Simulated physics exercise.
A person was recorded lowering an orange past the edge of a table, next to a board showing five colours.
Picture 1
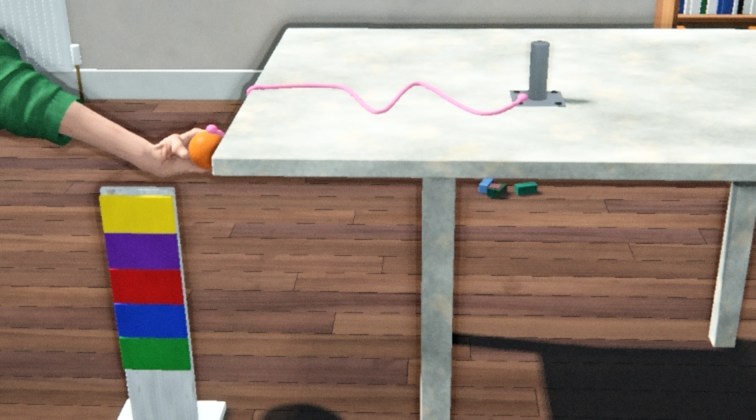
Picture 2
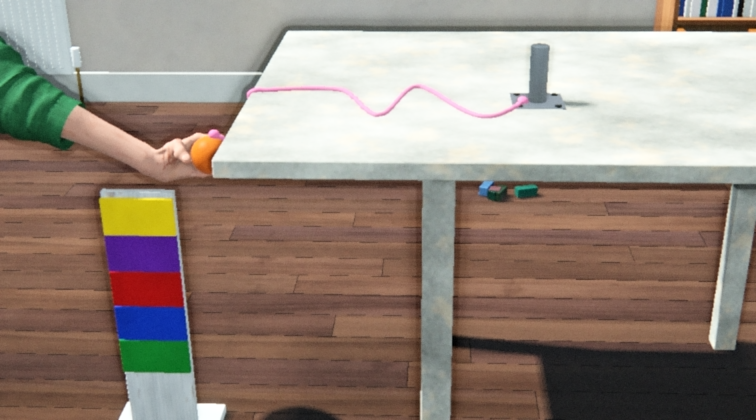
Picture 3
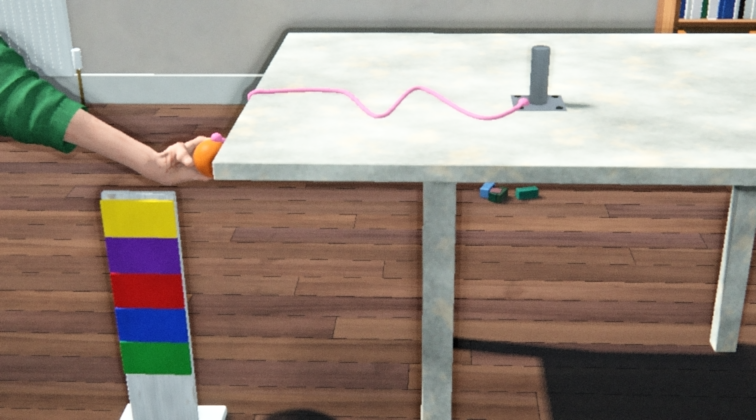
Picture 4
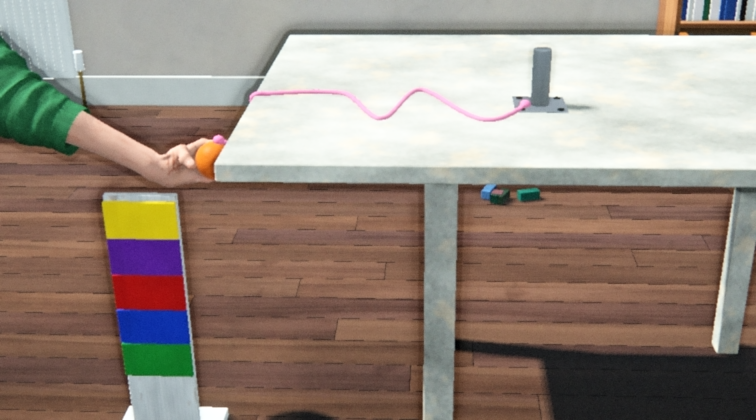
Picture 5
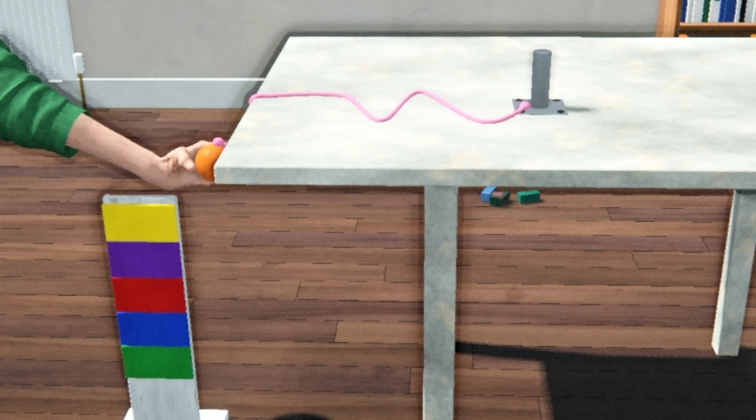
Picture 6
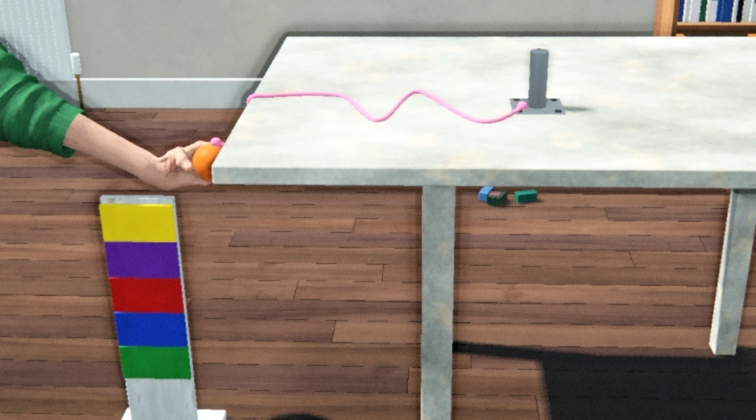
We see a hand holding an orange ball at the left edge of a table, with a wavy pink cord running to a grey post and a striped colored board standing below; apart from a slight shift of the view, nothing moves.
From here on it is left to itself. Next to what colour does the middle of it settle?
Next to green.
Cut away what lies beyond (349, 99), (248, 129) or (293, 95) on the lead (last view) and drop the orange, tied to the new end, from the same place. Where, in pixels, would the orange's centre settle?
Try 1: About (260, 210). Try 2: About (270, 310). Try 3: About (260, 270).
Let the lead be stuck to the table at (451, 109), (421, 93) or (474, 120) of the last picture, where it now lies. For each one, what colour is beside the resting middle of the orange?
In order: Blue; red; blue.
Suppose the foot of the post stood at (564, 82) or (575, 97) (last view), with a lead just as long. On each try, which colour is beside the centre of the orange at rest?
For the first spot, blue; for the second, blue.
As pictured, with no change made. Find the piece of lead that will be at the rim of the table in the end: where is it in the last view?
Roughly (386, 118).
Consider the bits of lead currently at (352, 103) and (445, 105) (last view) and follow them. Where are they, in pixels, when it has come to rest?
They end up around (252, 180) and around (388, 104).
Soon after, orange near (238, 356); level with green.
Then, orange near (283, 361); level with green.
Further on, orange near (259, 365); level with green.
At rest, orange near (268, 367); level with green. The lead holds its middle at green.
